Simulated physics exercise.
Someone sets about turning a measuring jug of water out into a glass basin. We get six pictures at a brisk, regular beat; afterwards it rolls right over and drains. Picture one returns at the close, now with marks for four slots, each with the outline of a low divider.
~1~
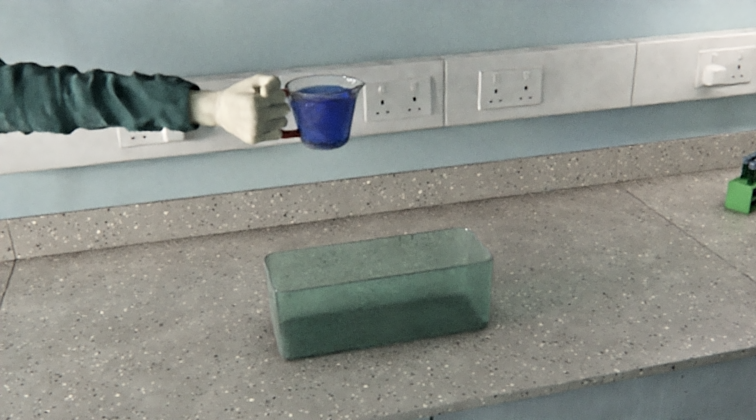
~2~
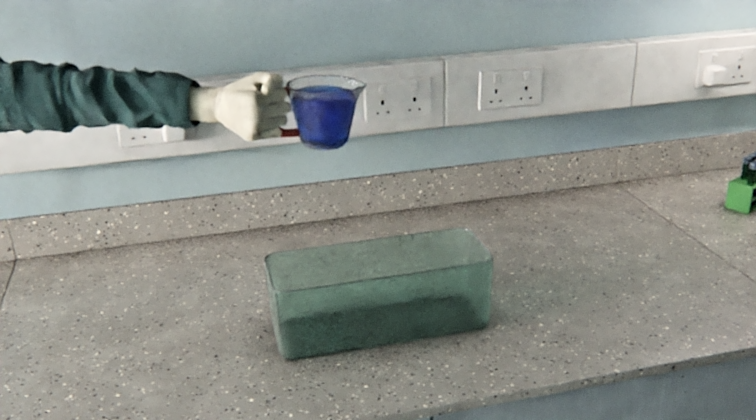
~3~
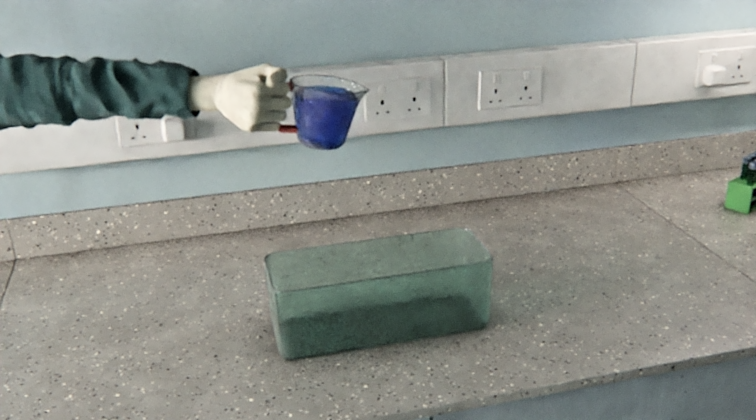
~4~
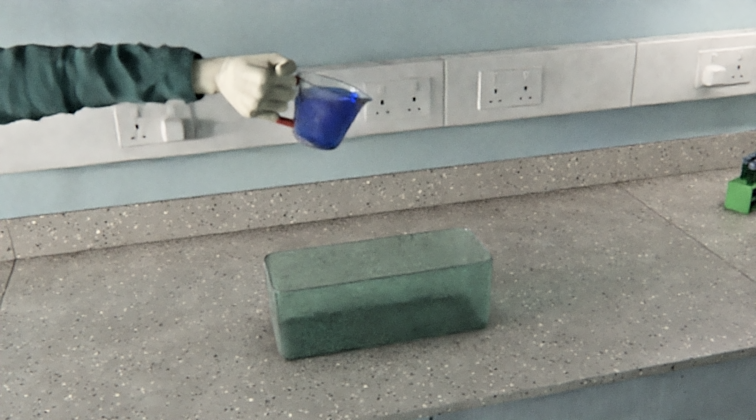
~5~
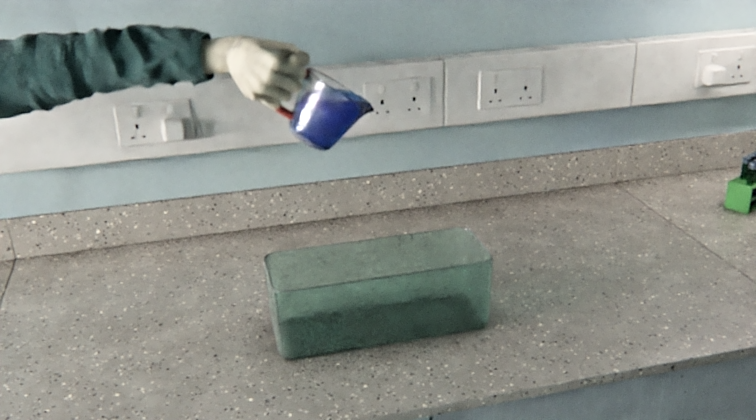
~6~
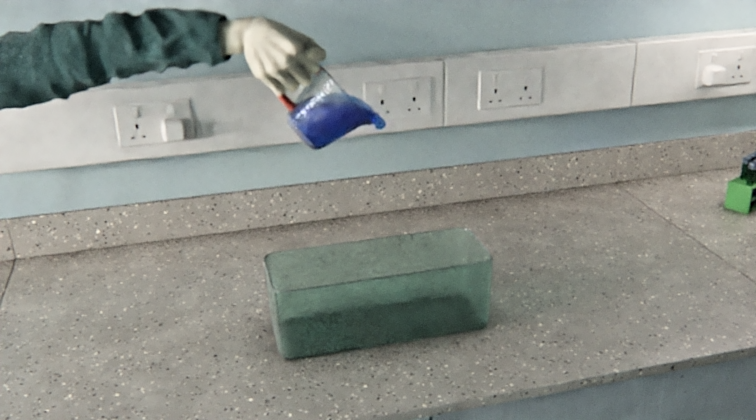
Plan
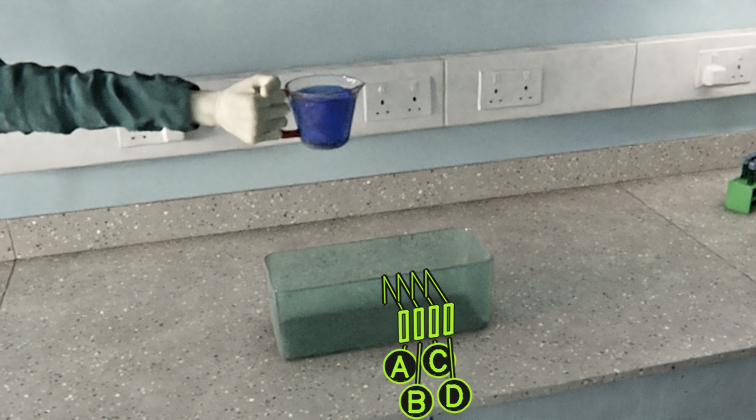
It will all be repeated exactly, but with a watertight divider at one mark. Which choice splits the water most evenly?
The answer is slot B.
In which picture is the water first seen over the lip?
In picture 5.
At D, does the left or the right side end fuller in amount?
The left side.
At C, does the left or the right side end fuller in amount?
More ends on the left.
On the marked copy, A at (405, 345); B at (420, 343); C at (434, 340); D at (449, 338).
With A, about 14 % ends left of the wall and 82 % right of it; 4 % is lost outside.
With B, about 51 % ends left of the wall and 44 % right of it; 5 % is lost outside.
With C, about 75 % ends left of the wall and 18 % right of it; 7 % is lost outside.
With D, about 85 % ends left of the wall and 5 % right of it; 10 % is lost outside.
